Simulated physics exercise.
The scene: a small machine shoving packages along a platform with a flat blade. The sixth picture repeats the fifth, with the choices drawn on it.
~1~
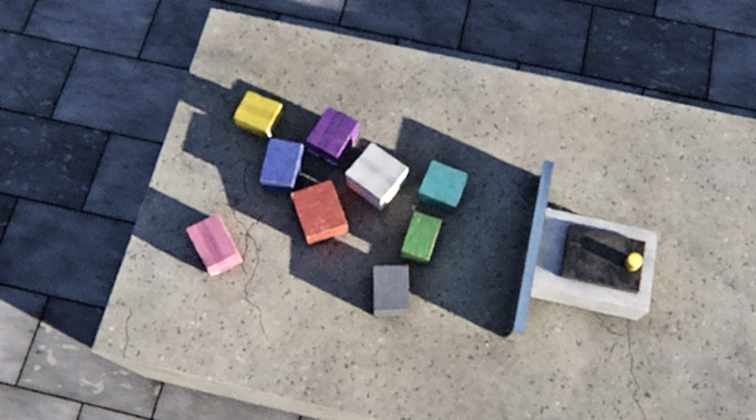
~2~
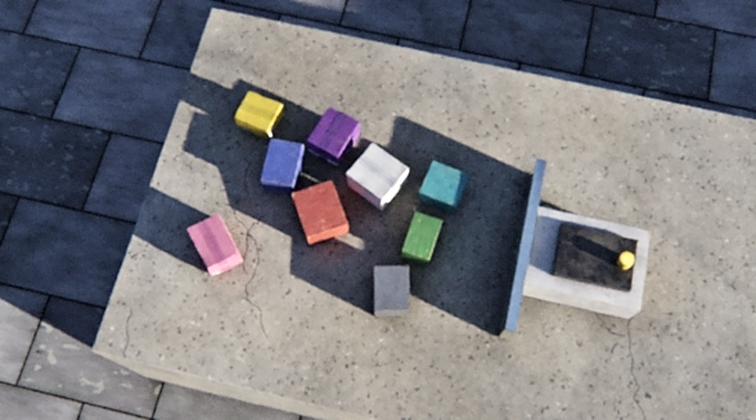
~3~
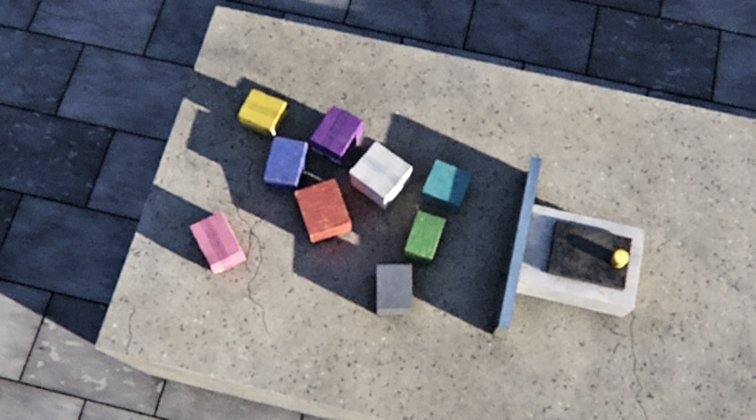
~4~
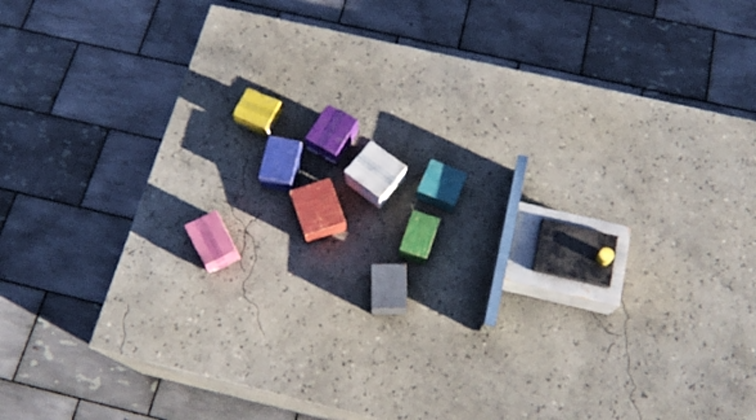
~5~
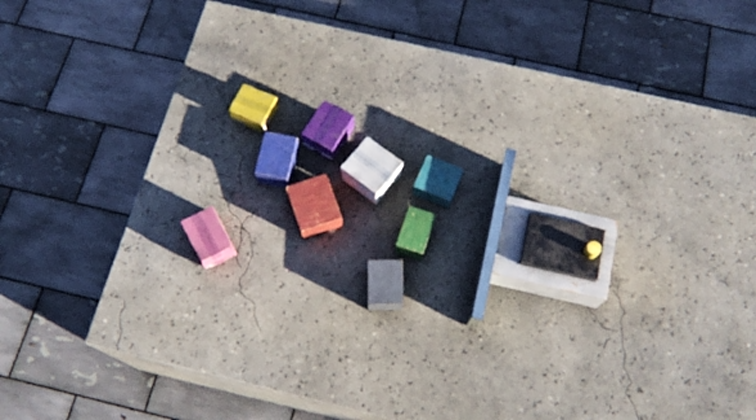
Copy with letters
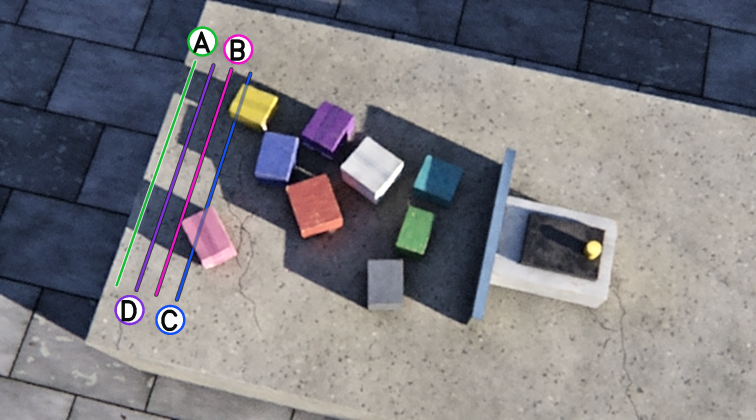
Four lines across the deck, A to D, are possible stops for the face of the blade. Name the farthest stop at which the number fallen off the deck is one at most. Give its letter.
It should halt at C.
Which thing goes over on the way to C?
The blue crate goes over.
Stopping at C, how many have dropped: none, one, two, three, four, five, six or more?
By then, one.
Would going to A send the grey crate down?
Yes.
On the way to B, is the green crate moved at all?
By then, yes.
On the copy, A at (158, 168); B at (196, 177); C at (215, 181); D at (177, 172).
On C. First, robot (454, 222); grey crate (354, 276); purple box (316, 124).
Then, robot (351, 198); blue crate (200, 143); pink box (206, 238).
Finally, robot (271, 180); blue crate over the edge; yellow parcel (178, 90); one fallen.
By contrast, A drops nine; B drops five; D drops five.
